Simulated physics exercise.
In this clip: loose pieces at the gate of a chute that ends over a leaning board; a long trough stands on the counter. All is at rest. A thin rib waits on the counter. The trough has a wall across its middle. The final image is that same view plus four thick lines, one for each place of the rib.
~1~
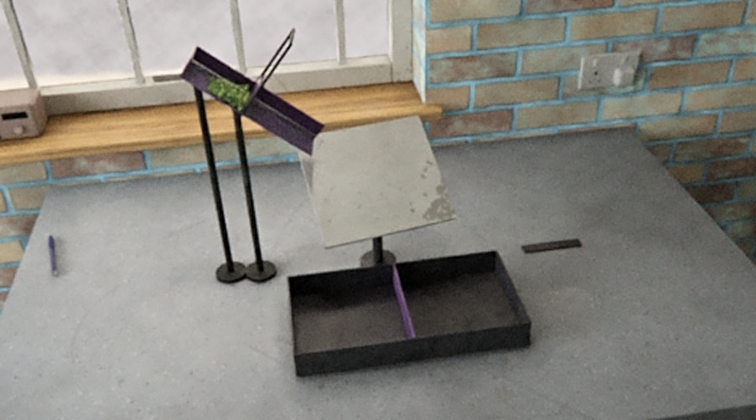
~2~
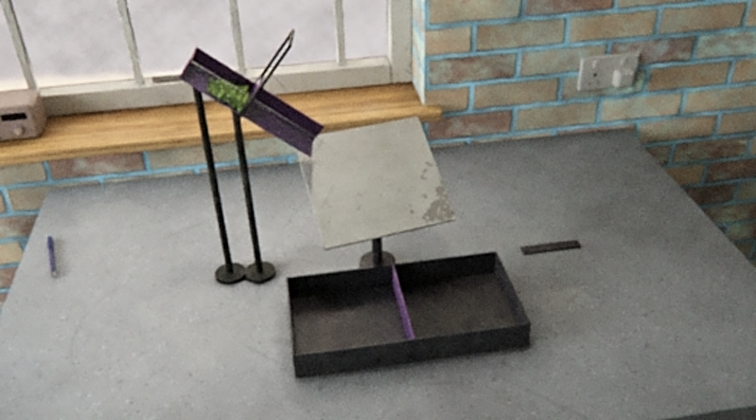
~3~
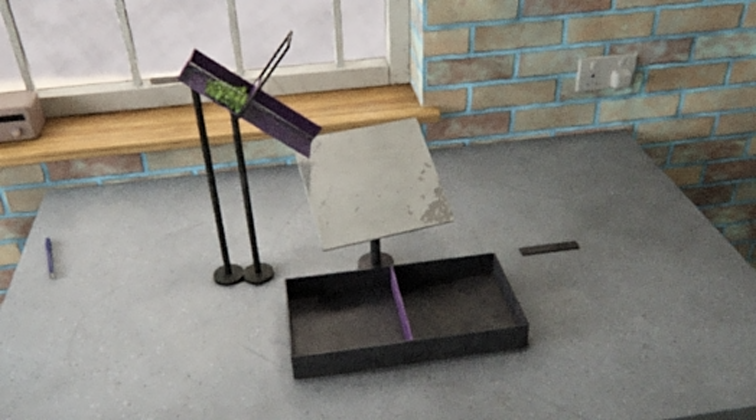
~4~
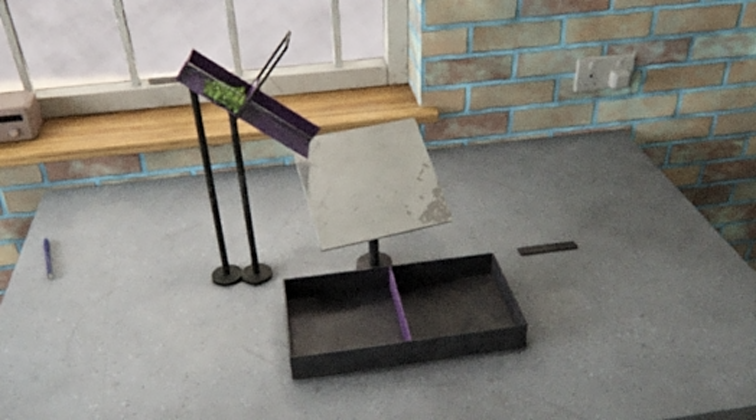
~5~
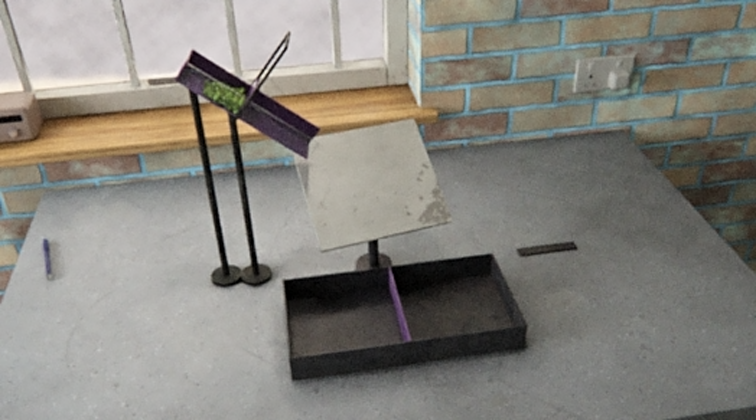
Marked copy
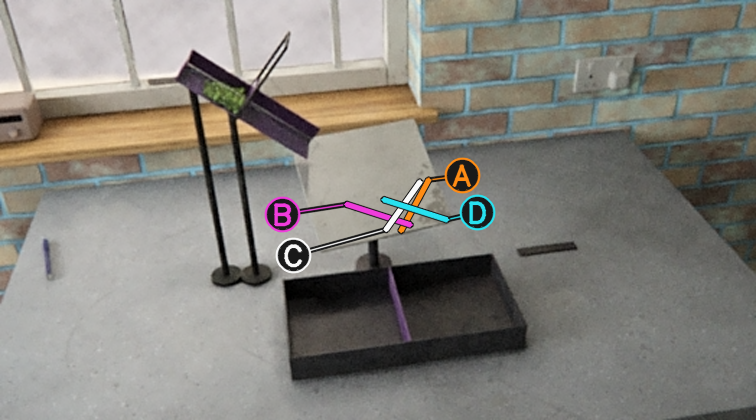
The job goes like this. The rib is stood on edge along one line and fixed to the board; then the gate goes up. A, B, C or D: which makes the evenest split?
Use line A.
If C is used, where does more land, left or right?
More lands on the left.
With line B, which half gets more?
Right.
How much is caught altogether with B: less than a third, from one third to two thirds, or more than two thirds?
It is more than two thirds.
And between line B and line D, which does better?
It is D.
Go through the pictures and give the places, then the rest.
The first frame shows load behind the gate near (234, 92), dried peas; lip of the chute near (312, 148), sloping fairly steeply.
The second frame shows middle of the board near (374, 179), tilted fairly steeply; middle of its low edge near (393, 234); of its high edge near (357, 128).
The third frame shows front corners of the trough near (292, 357) and (529, 324); front end of its middle wall near (413, 340); gate still shut near (257, 87).
The fourth frame shows middle of the load near (230, 94); lip near (308, 151).
The fifth frame shows middle of the load near (229, 95); lip near (308, 152).
On the marked copy, line A from (428, 180) to (401, 230); line B from (346, 204) to (410, 224); line C from (419, 182) to (386, 229); line D from (383, 199) to (446, 219).
With A, of what is caught, close to half in the left half, close to half in the right.
With B, of what is caught, only a few in the left half, all but a few in the right.
With C, of what is caught, all but a few in the left half, a small share in the right.
With D, of what is caught, close to a quarter in the left half, the bulk in the right.
